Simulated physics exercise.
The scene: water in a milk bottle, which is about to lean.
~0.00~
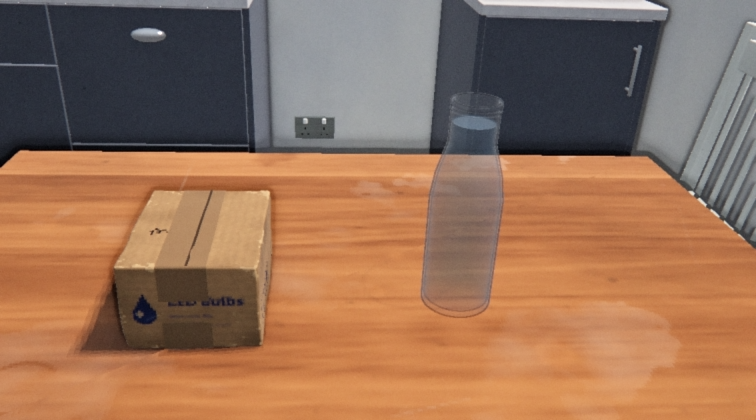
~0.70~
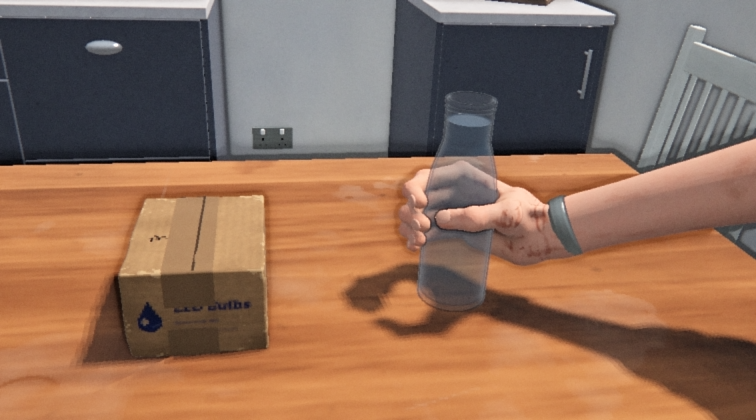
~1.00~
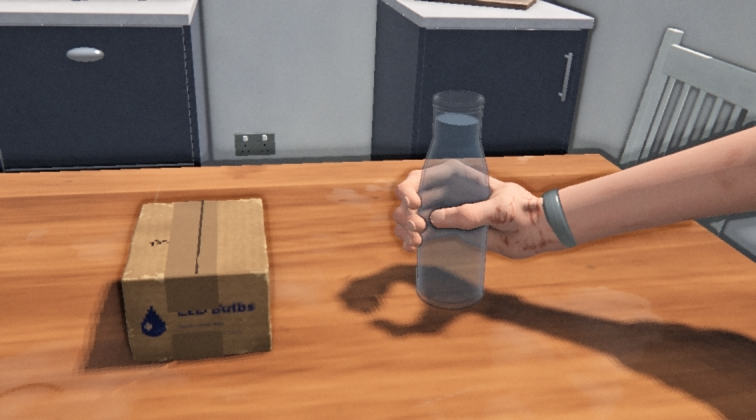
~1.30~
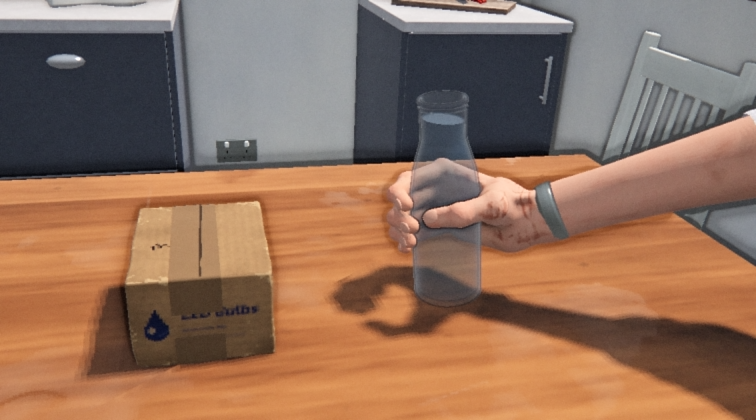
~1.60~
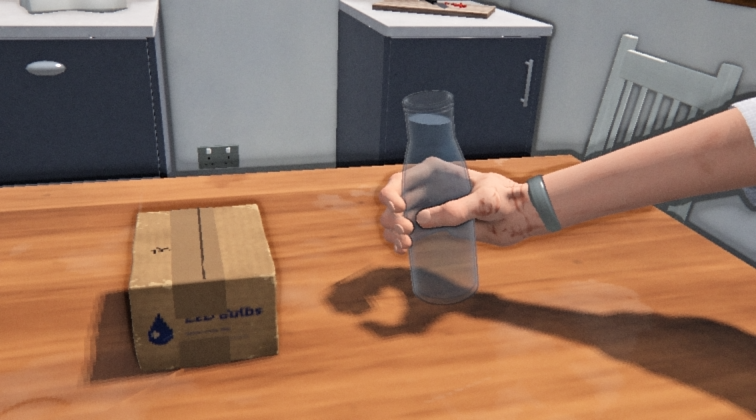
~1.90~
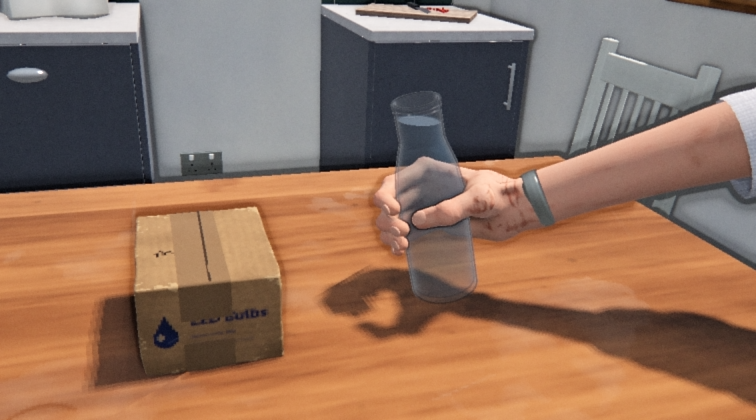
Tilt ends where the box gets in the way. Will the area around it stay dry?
No. The liquid escapes.
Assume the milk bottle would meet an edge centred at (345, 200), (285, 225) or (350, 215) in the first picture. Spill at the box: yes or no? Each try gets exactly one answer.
One by one, the answers are: Stays clean, pours over and stays clean.
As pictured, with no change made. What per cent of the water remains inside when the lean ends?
Something like 95 per cent stays in.
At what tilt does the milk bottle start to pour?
At 50 degrees or so.
By 2.5 s, the milk bottle leans by about 35°; its rim is dry.
By 3.1 s, the milk bottle leans by about 55°; it has slopped over; nearly all of the water is inside.
By 4.5 s, the milk bottle leans by about 65°, against the box; it has slopped over; nearly all of the water is inside.
